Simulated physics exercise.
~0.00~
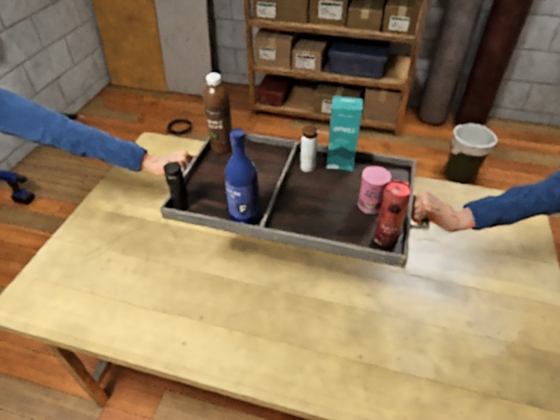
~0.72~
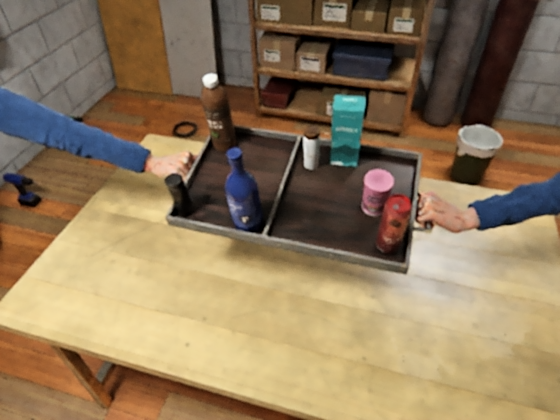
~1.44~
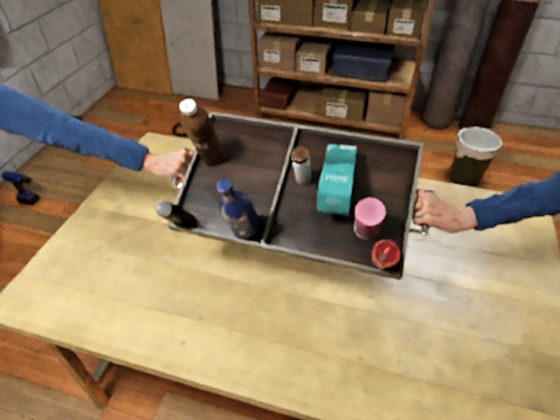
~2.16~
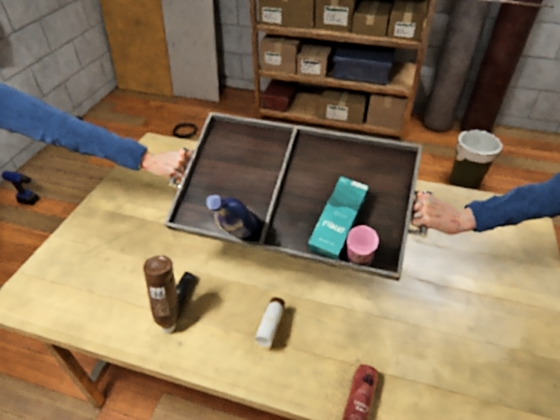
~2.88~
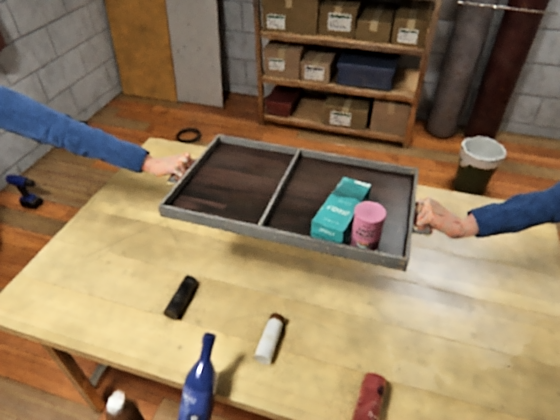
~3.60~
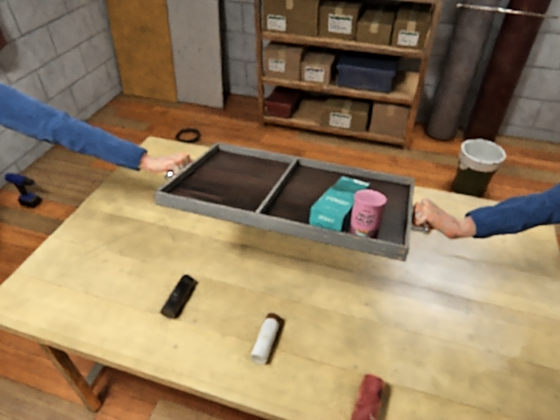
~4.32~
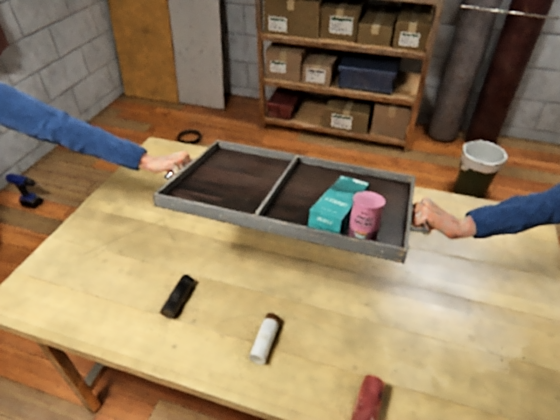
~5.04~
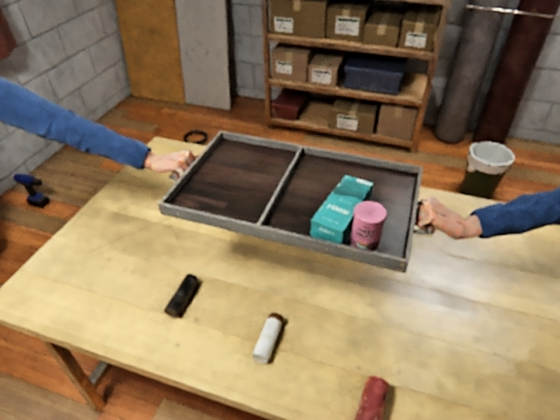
A tray of bottles, cans and a carton, held by two hands above a wooden table, tipped toward the viewer, spilling the red can, both shakers and the brown and blue bottles, then tilted back and levelled with only the toppled turquoise carton and pink tin aboard.
